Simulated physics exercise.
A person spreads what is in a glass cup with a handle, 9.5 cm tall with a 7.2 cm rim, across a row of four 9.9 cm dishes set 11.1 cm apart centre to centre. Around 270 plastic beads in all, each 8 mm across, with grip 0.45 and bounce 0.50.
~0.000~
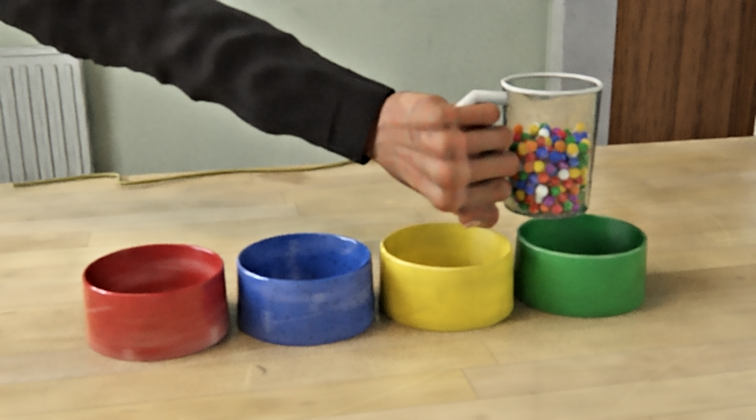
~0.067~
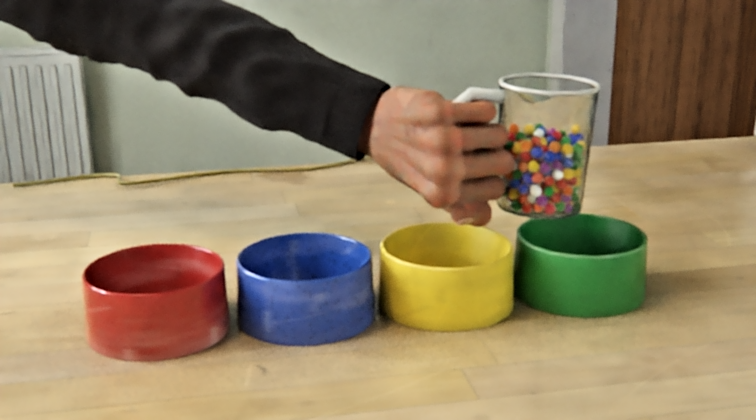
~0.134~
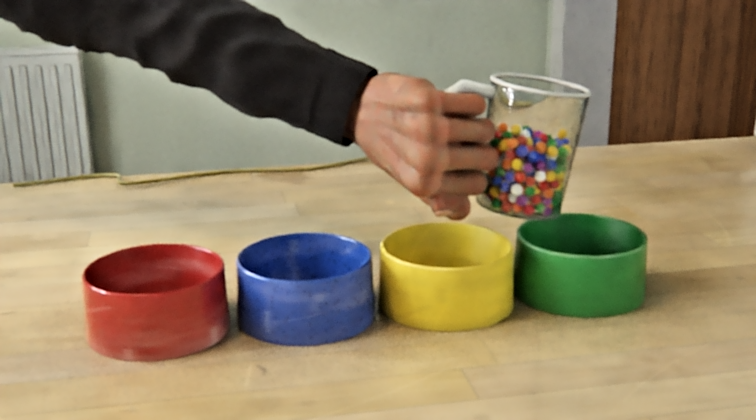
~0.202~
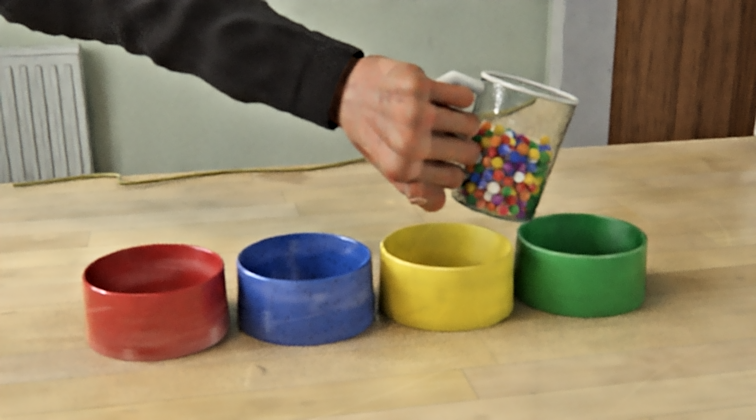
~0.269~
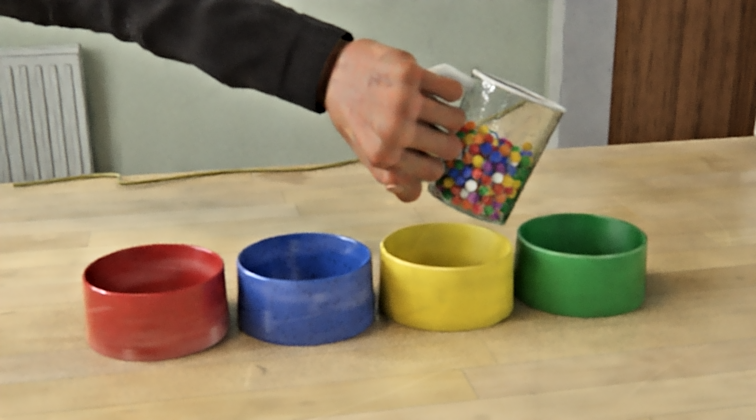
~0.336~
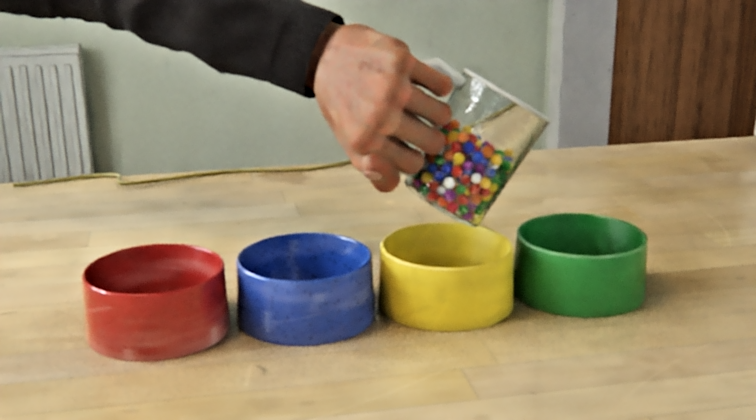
A hand in a dark sleeve, reaching in from the upper left, holds a clear handled cup partly filled with small multicoloured beads above the green dish, then shifts it a short way left over the yellow dish while tilting it steadily to the right. Red, blue, yellow and green dishes stand left to right on a pale wooden table. The fixed view looks slightly down across the table towards a pale wall.
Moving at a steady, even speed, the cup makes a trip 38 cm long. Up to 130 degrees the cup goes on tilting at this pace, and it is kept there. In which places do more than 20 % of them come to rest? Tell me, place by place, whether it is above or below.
Result: Red dish: Is left with at most a fifth; blue dish: Is left with more than a fifth; green dish: Is left with at most a fifth; yellow dish: Is left with at most a fifth; counter: Is left with at most a fifth.
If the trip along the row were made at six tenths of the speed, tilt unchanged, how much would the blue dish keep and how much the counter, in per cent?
Blue 0, counter 10.
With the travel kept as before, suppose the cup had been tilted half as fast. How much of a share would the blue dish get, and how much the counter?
Then the blue dish would get 0 and the counter 10.
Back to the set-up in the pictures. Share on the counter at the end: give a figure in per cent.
Estimate: Close to 5 %.
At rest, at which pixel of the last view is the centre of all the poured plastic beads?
After settling, the middle sits near (298, 296).
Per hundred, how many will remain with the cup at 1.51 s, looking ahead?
Roughly 0 percent.
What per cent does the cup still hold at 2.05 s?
About 0 per cent.
After 1.04 s, tilt 112 degrees; cup holds 90 %, blue 10 %.
Then, at 1.51 s, tilt 130 degrees; cup holds 0 %, red 5 %, blue 90 %.
Then, at 2.05 s, tilt 130 degrees; cup holds 0 %, red 5 %, blue 90 %.
By 2.3 s all is still; red 5 %, blue 90 %, green 0 %, yellow 0 %, counter 5 %.
